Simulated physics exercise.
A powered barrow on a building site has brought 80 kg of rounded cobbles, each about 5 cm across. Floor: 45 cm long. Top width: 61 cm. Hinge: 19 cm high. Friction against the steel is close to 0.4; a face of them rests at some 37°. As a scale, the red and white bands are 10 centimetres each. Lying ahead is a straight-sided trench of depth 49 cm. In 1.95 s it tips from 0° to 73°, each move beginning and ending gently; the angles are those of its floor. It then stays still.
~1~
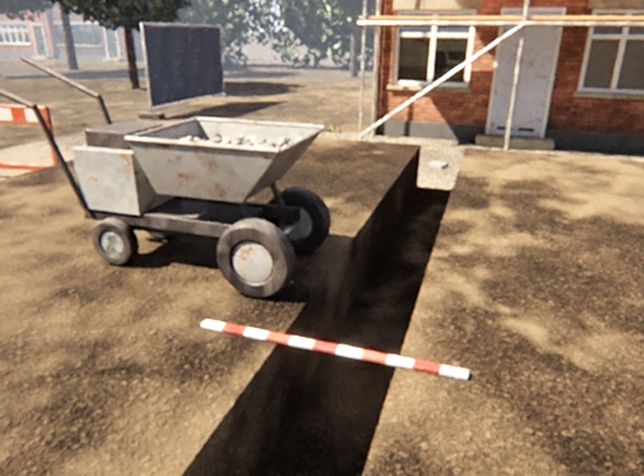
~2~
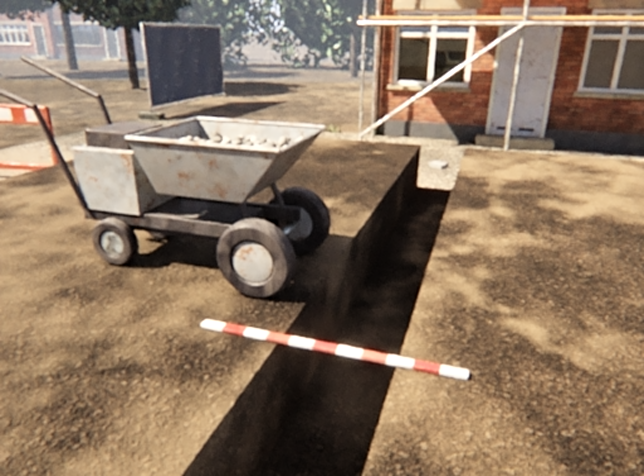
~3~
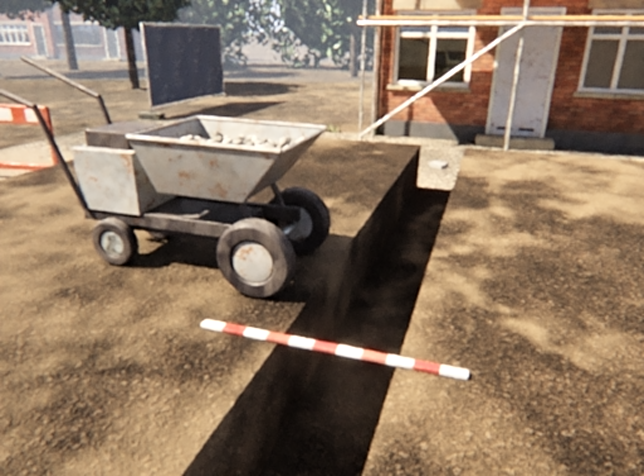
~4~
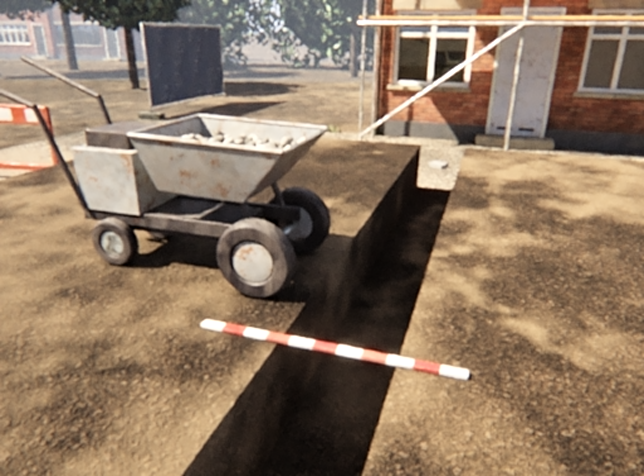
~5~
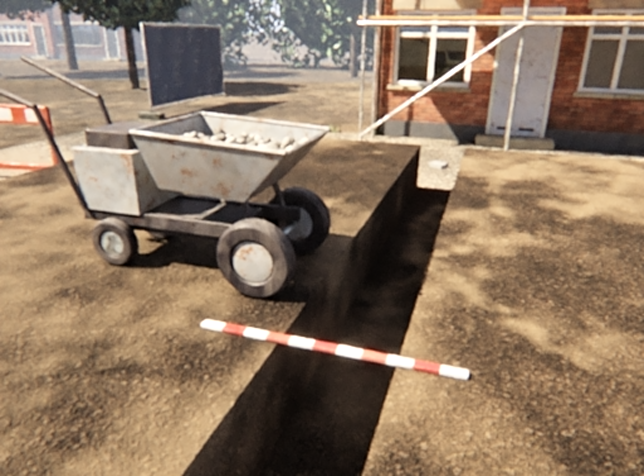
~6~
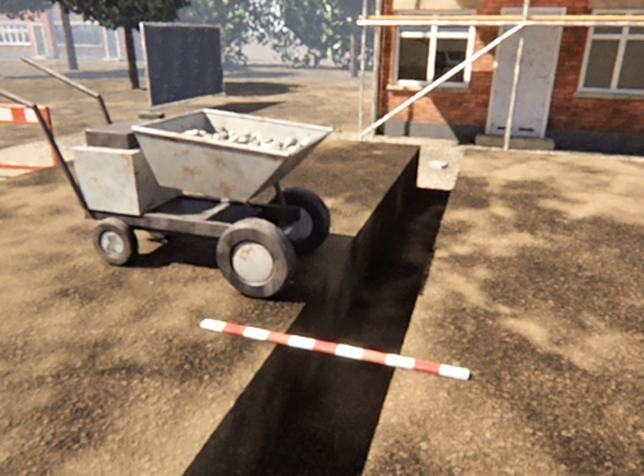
At first, a grey metal barrow full of rounded stones stands level beside a straight-sided trench, with a red and white striped pole lying across the gap. Then its tray begins to tilt slightly toward the trench on the right, its back edge rising a little while the wheels stay still.
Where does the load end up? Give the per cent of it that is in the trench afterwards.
Some 60 per cent of it.
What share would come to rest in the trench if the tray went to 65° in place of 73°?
Trench share: Approx. 70%.
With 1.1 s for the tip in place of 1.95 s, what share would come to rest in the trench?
That would give about 50 percent.
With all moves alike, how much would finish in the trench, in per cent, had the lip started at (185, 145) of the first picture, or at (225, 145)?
Roughly 95 per cent, then 100 per cent.
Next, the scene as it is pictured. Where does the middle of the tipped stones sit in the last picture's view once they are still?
Roughly (401, 365), I'd say.
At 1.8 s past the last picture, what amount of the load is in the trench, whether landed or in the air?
I'd say near 35 per cent at that time.
Then, 1.2 s after the last picture the floor is at 61°, 100 % in the tray; the foremost stones are at (375, 227).
Then, 1.8 s after the last picture the floor is at 73°, 36 % in the tray, 35 % in the trench, 29 % past the trench; the foremost stones are at (508, 307).
Then, 2.1 s after the last picture the floor is at 73°, 10 % in the tray, 51 % in the trench, 40 % past the trench; the foremost stones are at (571, 319).
Then, 4.0 s after the last picture the floor is at 73°, 0 % in the tray, 60 % in the trench, 40 % past the trench; the foremost stones are at (590, 320).
